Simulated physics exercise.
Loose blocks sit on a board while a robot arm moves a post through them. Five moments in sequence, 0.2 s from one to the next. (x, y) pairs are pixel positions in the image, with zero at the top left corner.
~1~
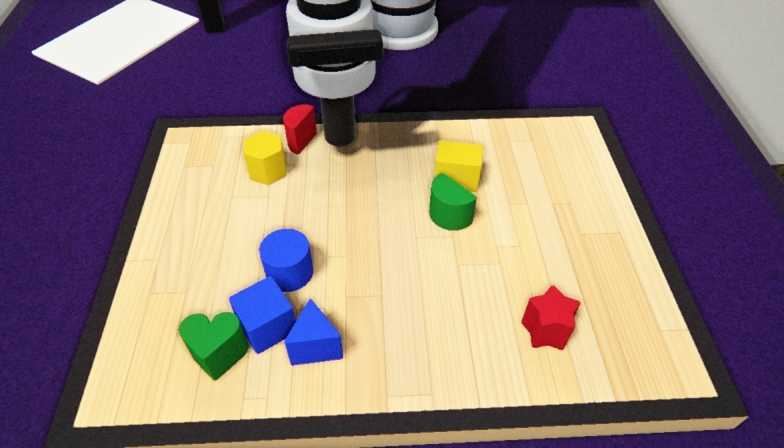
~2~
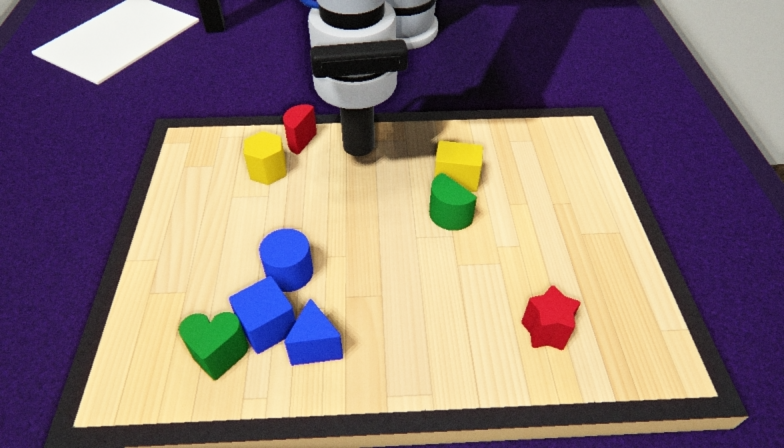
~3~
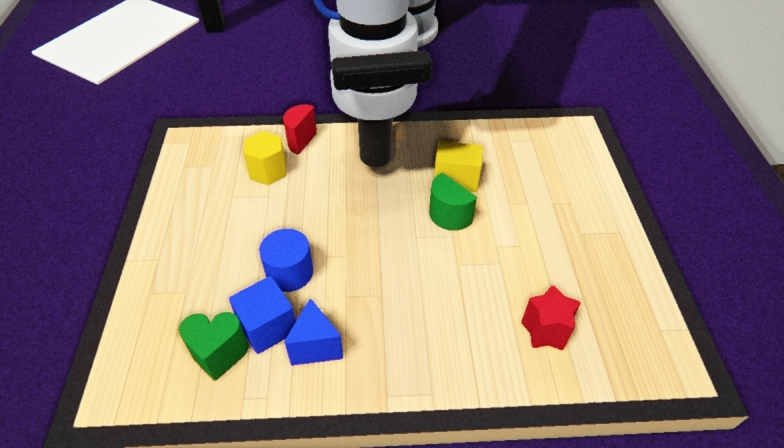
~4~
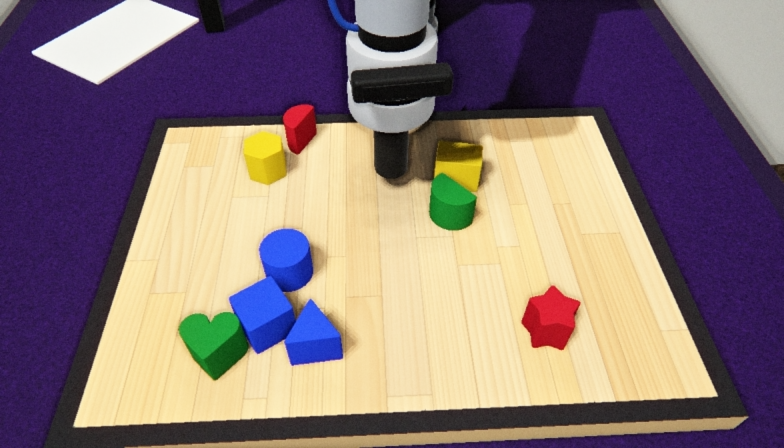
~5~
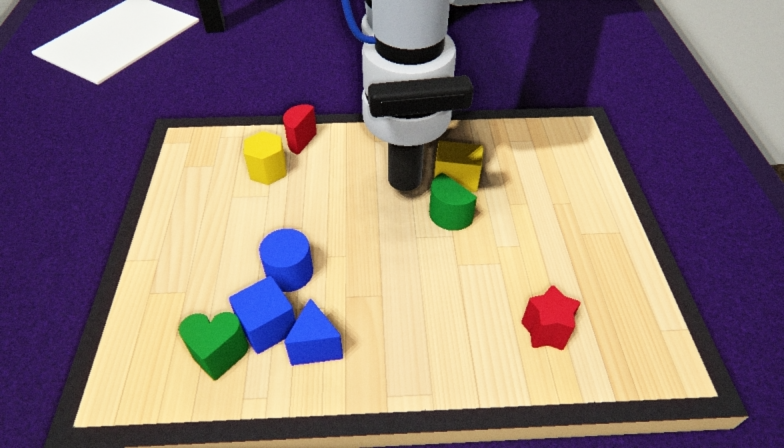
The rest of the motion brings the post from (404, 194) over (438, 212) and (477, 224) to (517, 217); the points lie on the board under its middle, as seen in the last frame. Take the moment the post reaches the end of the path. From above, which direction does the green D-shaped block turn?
In a top view, it turns clockwise.
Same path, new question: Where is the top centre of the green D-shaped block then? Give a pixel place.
I'd guess (522, 223).
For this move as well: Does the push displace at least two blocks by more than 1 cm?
Final answer: No.
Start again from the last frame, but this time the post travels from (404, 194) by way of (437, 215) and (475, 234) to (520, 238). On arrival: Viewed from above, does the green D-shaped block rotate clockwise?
Yes - that is the case.
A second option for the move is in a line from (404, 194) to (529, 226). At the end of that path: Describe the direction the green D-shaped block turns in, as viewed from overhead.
From overhead, the rotation is clockwise.
What follows on the original path. One third of the way, post (441, 199); green D-shaped block (476, 204).
Two thirds of the way, post (480, 210); green D-shaped block (511, 222), turned 30° clockwise.
At the end, post (520, 202); green D-shaped block (522, 223), turned 60° clockwise; yellow rectangular block still.
